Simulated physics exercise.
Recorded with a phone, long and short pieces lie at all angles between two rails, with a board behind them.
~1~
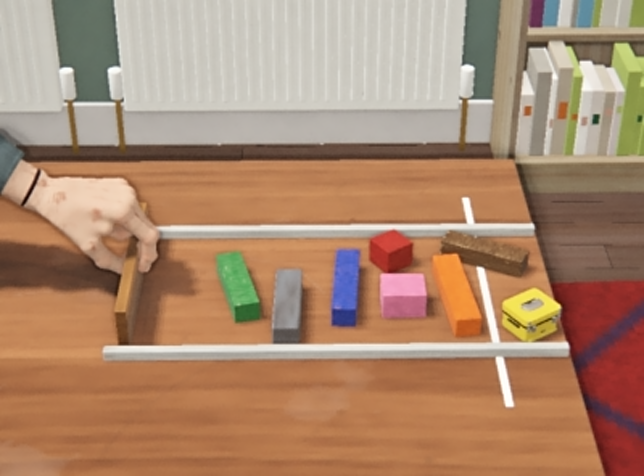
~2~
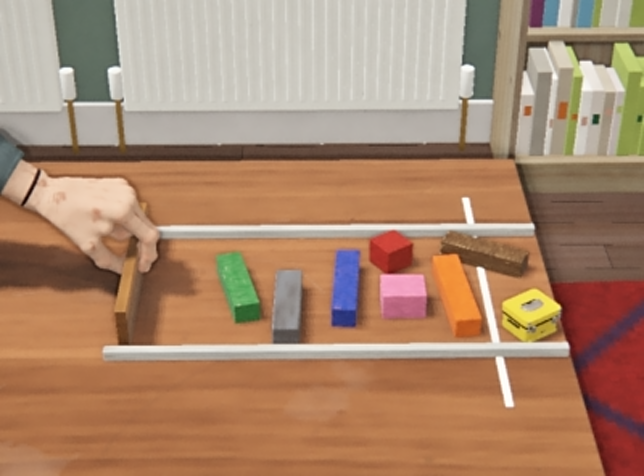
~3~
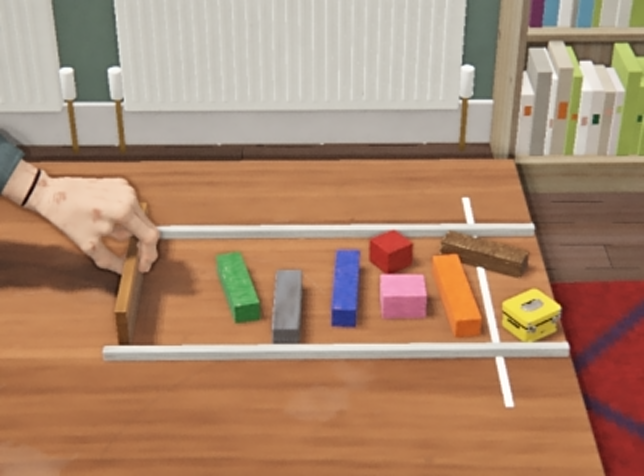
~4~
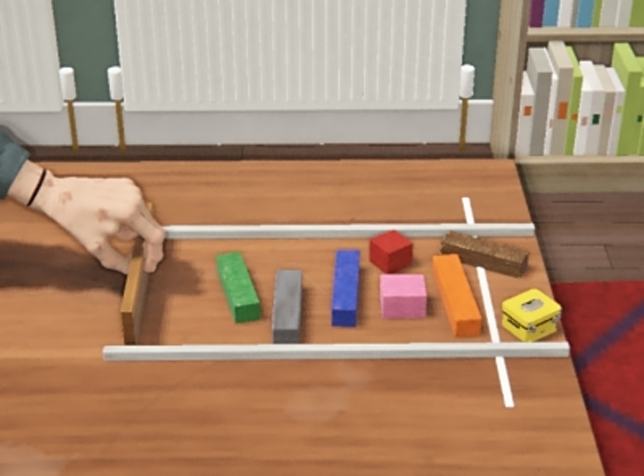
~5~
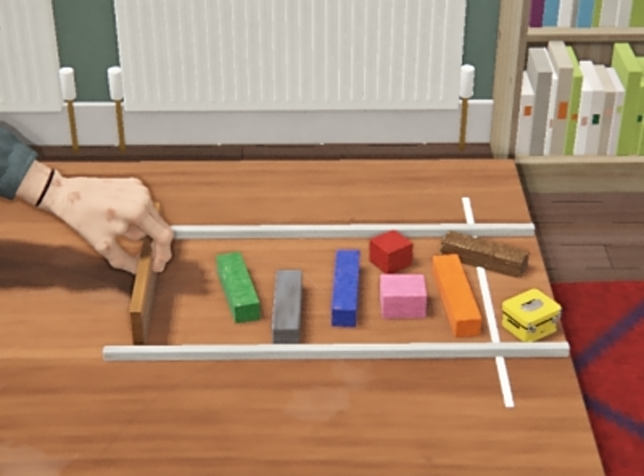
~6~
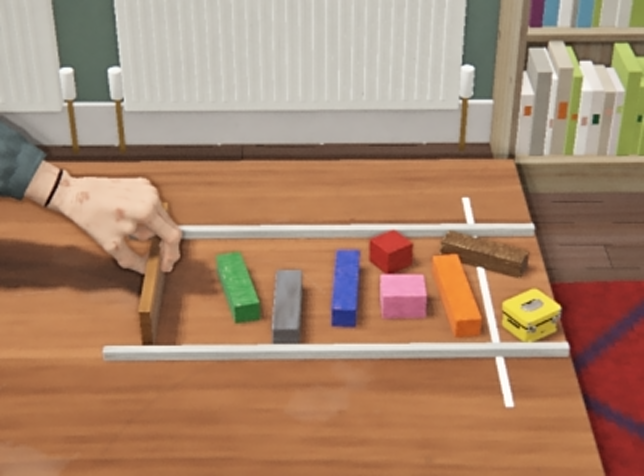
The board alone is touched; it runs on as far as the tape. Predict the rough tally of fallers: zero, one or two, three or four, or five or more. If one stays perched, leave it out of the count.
Off the edge go more than two but under five.
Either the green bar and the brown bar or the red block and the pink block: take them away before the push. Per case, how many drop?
The first count is 3 and the second is 2.
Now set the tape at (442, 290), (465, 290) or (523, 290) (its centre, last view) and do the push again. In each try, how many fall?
2, 3, 6.
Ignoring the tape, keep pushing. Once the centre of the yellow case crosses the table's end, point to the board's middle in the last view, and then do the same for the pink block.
The middle is at (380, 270) when it's the yellow case, and at (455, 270) when it's the pink block.
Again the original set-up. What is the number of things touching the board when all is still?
Looks like 2 of them, all told.
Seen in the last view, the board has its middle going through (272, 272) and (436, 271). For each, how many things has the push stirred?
I get 2 at the one place and 8 at the other.
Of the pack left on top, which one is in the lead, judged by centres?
It's the blue bar that ends up nearest.
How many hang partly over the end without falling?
1 in all.
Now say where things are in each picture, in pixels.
The first frame shows yellow case (530, 317); brown bar (484, 254); orange bar (456, 294); board (134, 273); tape (485, 290).
The second frame shows brown bar (484, 254); green bar (238, 287).
The third frame shows orange bar (456, 294); board (134, 273).
The fourth frame shows yellow case (530, 317); pink block (403, 296).
The fifth frame shows brown bar (484, 254); grey stick (288, 307).
The sixth frame shows yellow case (530, 317); brown bar (484, 254); orange bar (456, 294); board (156, 273); tape (485, 290).
Early on, none off yet; yellow case at rest near (530, 317); brown bar at rest near (484, 254); orange bar at rest near (456, 294).
Finally, the number that fall off is three or four; lost, pink block, orange bar, brown bar and yellow case.
